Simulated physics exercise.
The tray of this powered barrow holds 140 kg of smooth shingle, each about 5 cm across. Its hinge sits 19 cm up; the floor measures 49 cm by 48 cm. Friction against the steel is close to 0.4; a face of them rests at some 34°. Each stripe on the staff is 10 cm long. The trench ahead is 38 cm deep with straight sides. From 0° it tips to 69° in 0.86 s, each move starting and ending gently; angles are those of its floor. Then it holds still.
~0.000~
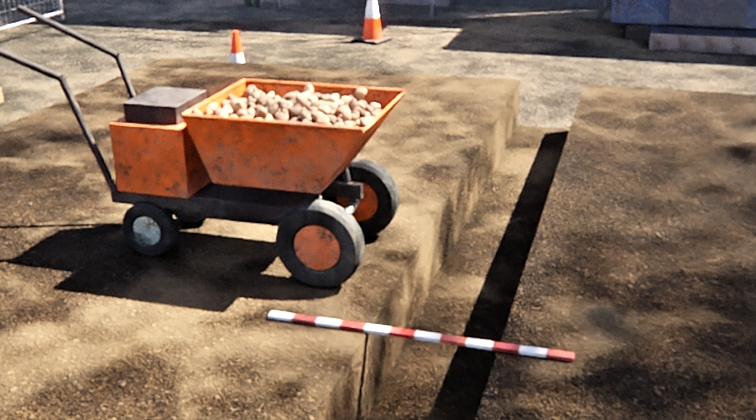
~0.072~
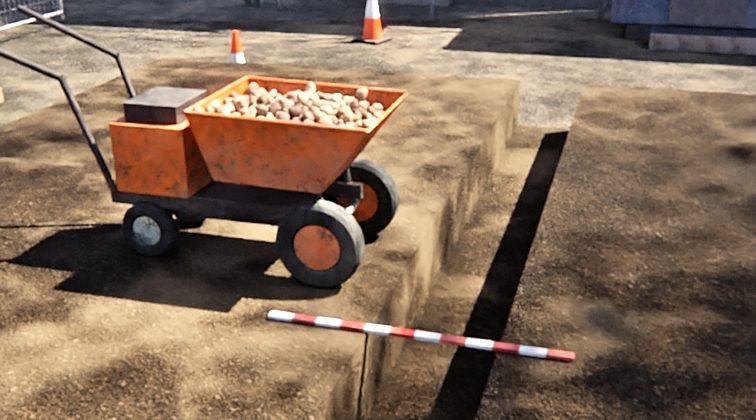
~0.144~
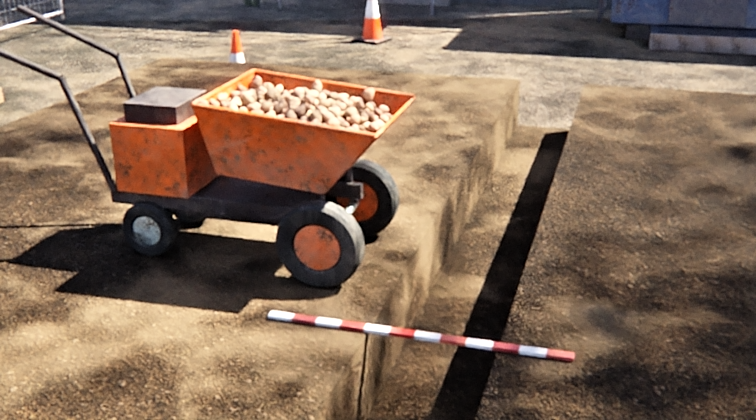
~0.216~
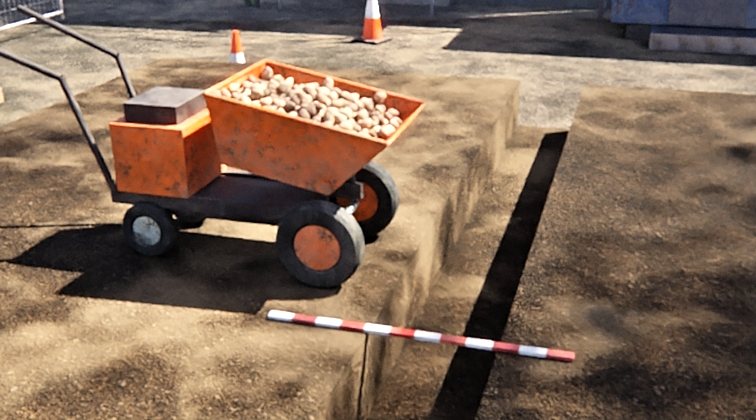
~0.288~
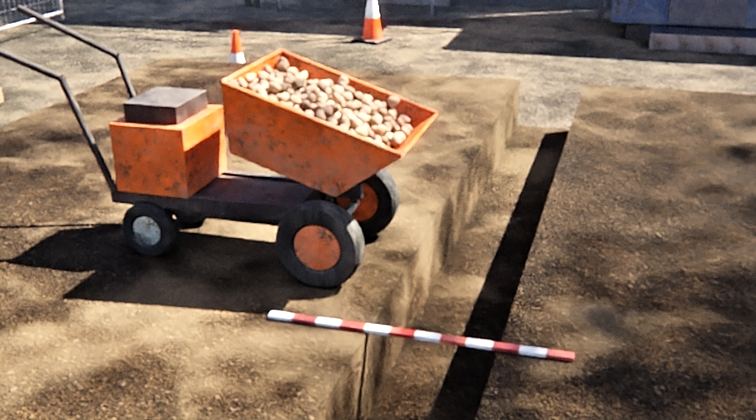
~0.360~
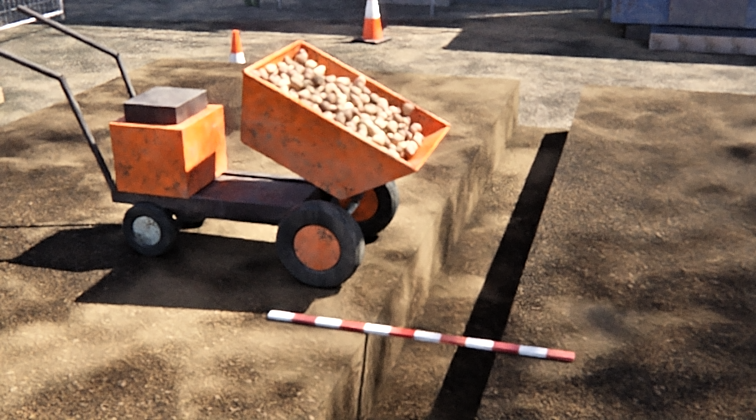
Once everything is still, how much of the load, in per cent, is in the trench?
Roughly 67 per cent ends in the trench.
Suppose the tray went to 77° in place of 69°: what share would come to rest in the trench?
In that case some 75 per cent.
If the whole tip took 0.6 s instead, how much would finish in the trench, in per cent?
It would be near 55 per cent.
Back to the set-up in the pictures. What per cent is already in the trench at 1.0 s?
Some 25 per cent.
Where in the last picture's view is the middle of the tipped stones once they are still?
Around (501, 334).
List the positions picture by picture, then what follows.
Lip at (364, 130), floor tilted 0°, highest stones at (296, 99), in the first frame.
Lip at (367, 132), floor tilted 1°, highest stones at (283, 99); the stones move at 0.3 m/s on average, in the second frame.
Lip at (375, 136), floor tilted 5°, highest stones at (263, 90); the stones move at 0.6 m/s on average, in the third frame.
The tray is at 11°, its lip at (388, 144); the top of the load is at (267, 83); the stones move at 0.8 m/s on average, in the fourth frame.
Lip at (402, 156), floor tilted 18°, highest stones at (280, 74); the stones move at 0.9 m/s on average, in the fifth frame.
The tray is at 26°, its lip at (416, 170); the top of the load is at (294, 66); the stones move at 1.0 m/s on average, in the sixth frame.
After 0.6 s the floor is at 58°; 100 % in the tray; the foremost stones are at (463, 205).
After 1.0 s the floor is at 69°; 63 % in the tray, 26 % in the trench, 11 % past the trench; the foremost stones are at (564, 284).
After 1.3 s the floor is at 69°; 26 % in the tray, 42 % in the trench, 32 % past the trench; the foremost stones are at (723, 299).
After 3.3 s the floor is at 69°; 0 % in the tray, 67 % in the trench, 33 % past the trench; the foremost stones are past the picture's edge.
